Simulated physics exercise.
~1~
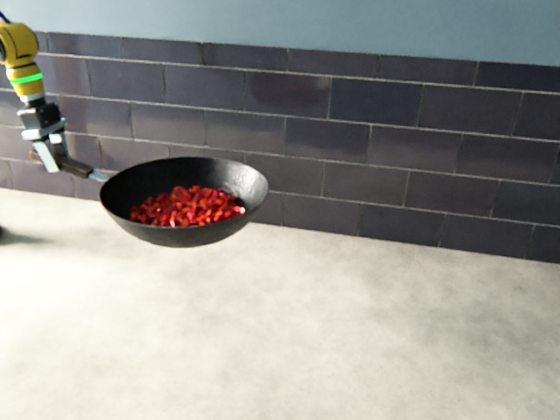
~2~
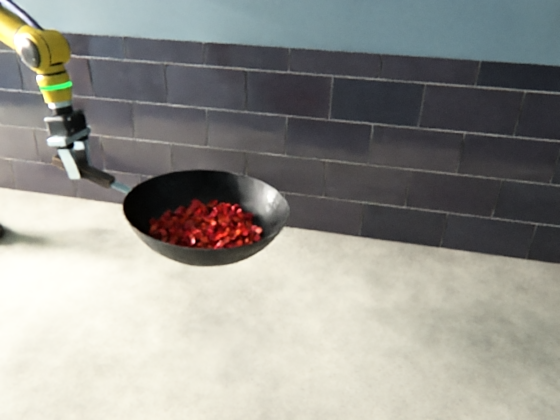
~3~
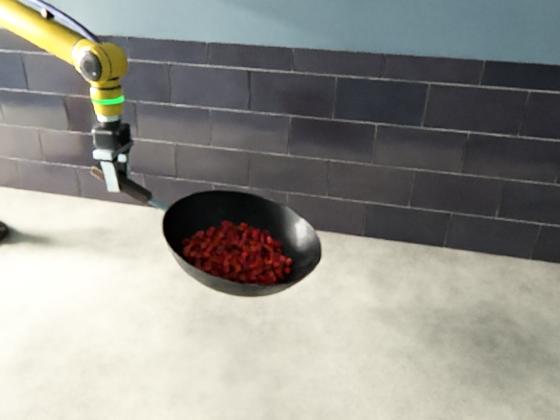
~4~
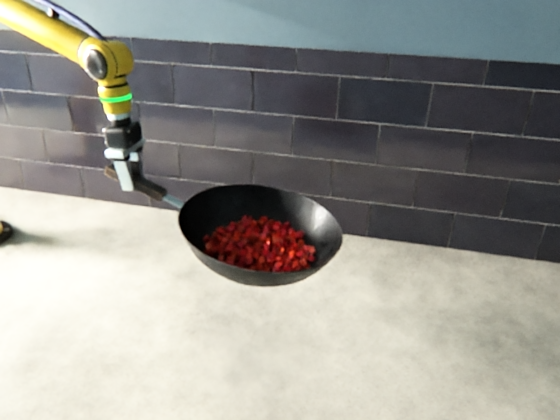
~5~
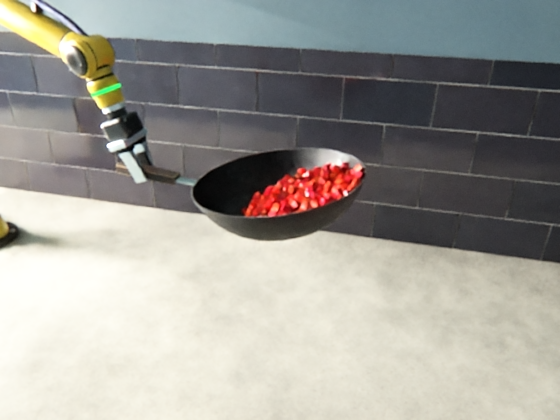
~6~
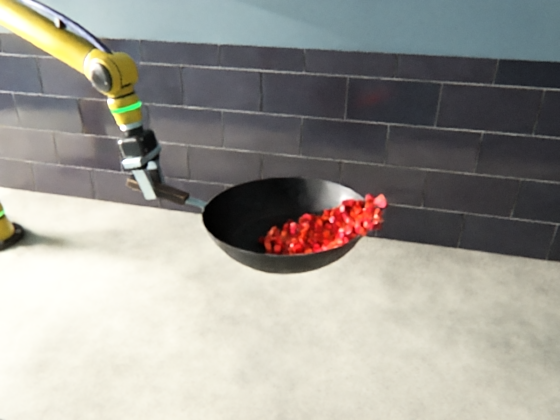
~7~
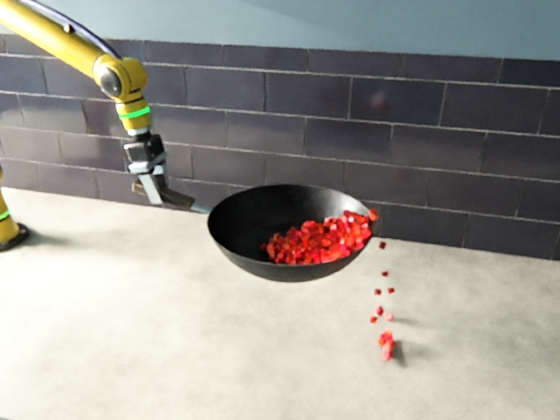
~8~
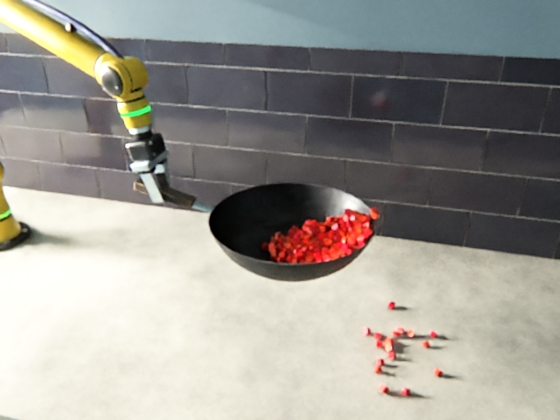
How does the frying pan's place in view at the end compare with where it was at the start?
It starts left of the middle of the view, close against the tiled wall behind. By the end it is farther right and a little lower in view.
